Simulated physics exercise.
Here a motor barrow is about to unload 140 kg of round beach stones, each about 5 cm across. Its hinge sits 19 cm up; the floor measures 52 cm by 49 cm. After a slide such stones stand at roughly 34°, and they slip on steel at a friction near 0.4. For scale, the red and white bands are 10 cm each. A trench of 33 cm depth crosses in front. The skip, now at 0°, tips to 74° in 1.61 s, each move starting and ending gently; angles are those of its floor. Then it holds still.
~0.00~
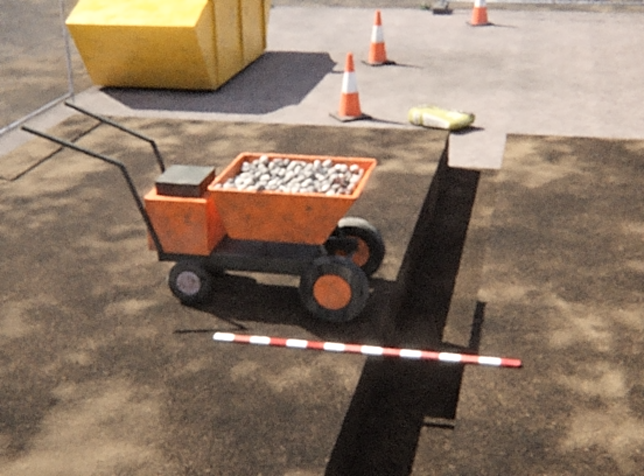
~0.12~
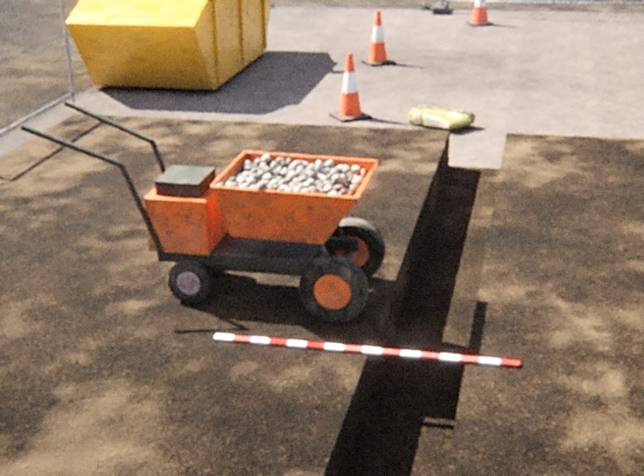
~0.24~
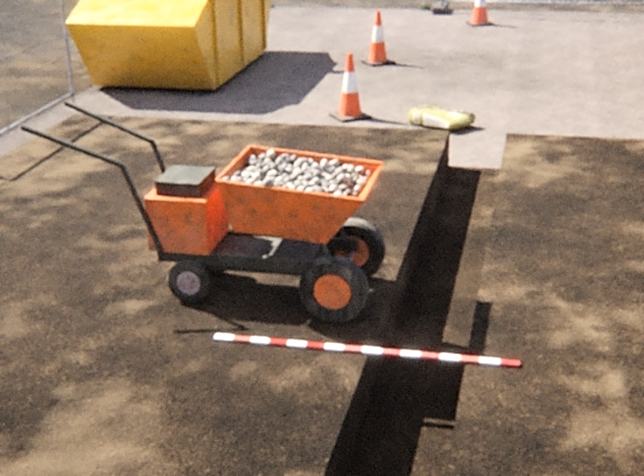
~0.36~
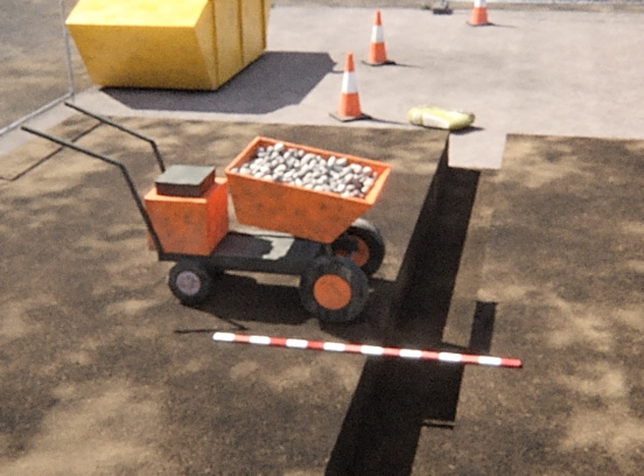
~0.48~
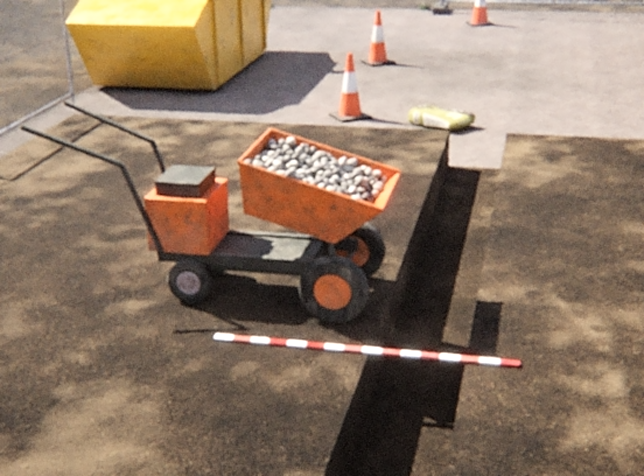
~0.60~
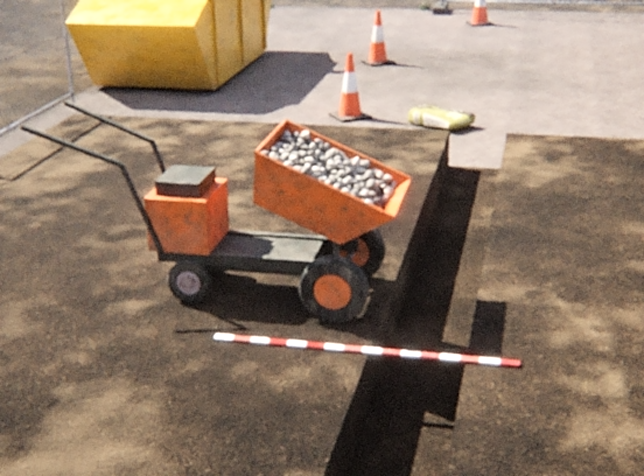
An orange motor barrow heaped with pale rounded stones stands on patchy brown ground, seen from above and to one side by a still camera. A dark trench runs beside its front wheels, a red-and-white pole lies in front, and a yellow container and three orange-and-white cones stand behind. The skip slowly tilts, its rear rising and its front edge lowering toward the right.
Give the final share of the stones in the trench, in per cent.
About 51 per cent.
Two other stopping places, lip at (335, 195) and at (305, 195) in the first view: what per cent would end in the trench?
Near 85 per cent from the first place, 100 from the second.
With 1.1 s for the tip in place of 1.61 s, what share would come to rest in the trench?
Then about 45 per cent.
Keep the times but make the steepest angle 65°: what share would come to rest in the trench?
It would be near 60 per cent.
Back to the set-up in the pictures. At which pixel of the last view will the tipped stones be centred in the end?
Near (470, 337).
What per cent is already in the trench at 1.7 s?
About 25 per cent by then.
After 1.2 s the floor is at 63°; 97 % in the skip, 3 % in the trench; the foremost stones are at (468, 280).
After 1.7 s the floor is at 74°; 39 % in the skip, 24 % in the trench, 38 % past the trench; the foremost stones are at (588, 318).
After 2.1 s the floor is at 74°; 15 % in the skip, 36 % in the trench, 50 % past the trench; the foremost stones are past the picture's edge.
After 4.0 s the floor is at 74°; 0 % in the skip, 51 % in the trench, 49 % past the trench; the foremost stones are past the picture's edge.
